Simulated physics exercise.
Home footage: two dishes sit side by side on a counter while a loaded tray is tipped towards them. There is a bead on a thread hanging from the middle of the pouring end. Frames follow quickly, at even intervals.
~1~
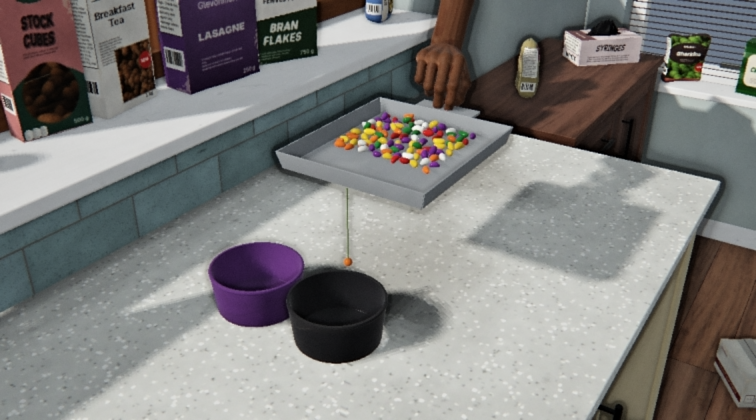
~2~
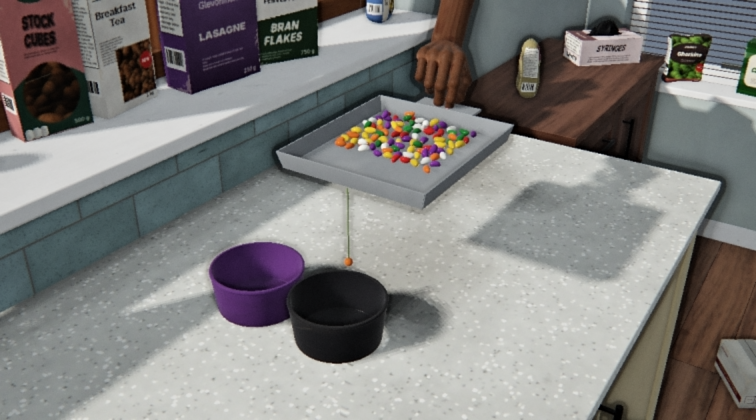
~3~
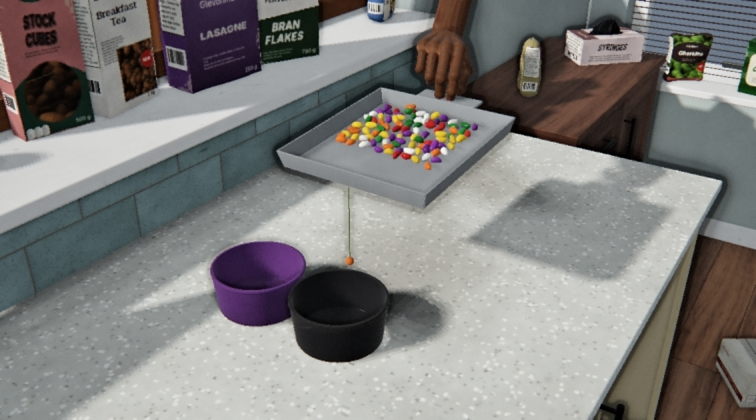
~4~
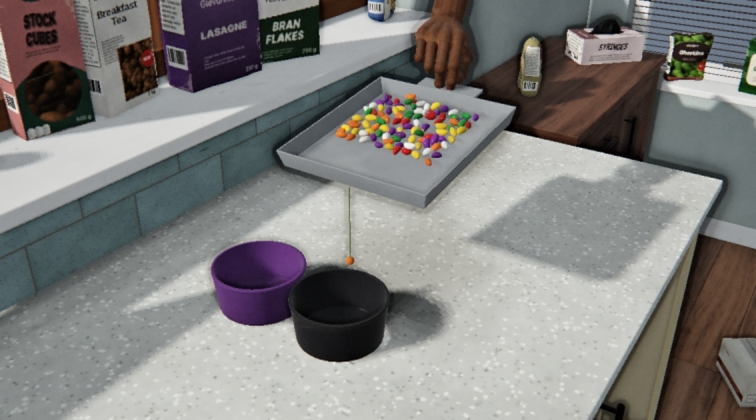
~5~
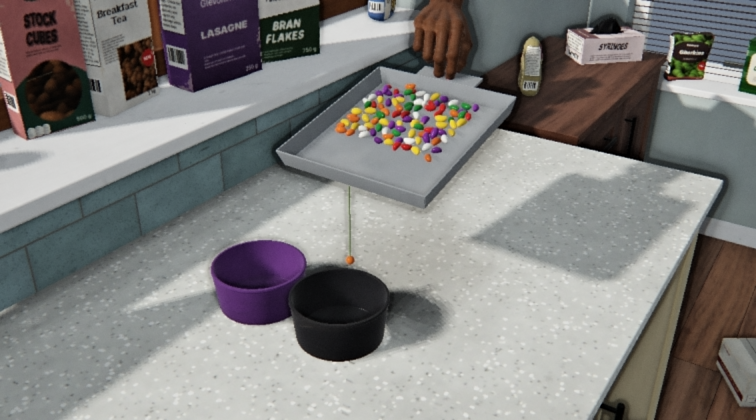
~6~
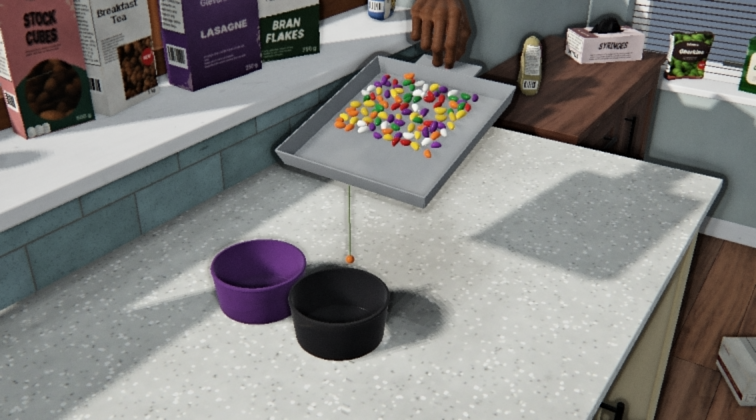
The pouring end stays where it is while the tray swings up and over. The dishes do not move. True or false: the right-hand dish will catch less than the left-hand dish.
False, the right-hand dish catches more.
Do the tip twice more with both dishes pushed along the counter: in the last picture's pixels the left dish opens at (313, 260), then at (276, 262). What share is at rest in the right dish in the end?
Respectively 30 % and 60 %.
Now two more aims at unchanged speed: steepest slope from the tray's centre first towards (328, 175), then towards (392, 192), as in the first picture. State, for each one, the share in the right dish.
About 10 % and about 30 %.
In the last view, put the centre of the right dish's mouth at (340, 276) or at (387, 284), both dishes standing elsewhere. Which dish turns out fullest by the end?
The first time the right-side one comes out ahead, then the right-side one the second time.
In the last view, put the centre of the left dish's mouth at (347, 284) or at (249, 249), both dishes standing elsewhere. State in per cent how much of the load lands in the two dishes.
Try 1: Some 60 %; try 2: Some 40 %.
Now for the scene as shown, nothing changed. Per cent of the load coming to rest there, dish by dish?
Looks like close to 20 % lands in the left dish and close to 60 % in the right one.
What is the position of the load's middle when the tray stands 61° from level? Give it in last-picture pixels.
(358, 168).
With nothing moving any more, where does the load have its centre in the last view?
I'd put the middle somewhere around (335, 332).
Just after the last frame, tray tipped steeply; almost all on the tray; just a few in the air.
A moment on, tray tipped past a quarter turn; the larger part on the tray; about a tenth in the right dish; just a few in the left dish; just a few outside both; just a few in the air.
Further on, tray tipped past a quarter turn; roughly two thirds in the right dish; roughly a quarter in the left dish; roughly a quarter outside both.
When it is over, tray tipped past a quarter turn; roughly two thirds in the right dish; roughly a quarter in the left dish; roughly a quarter outside both.
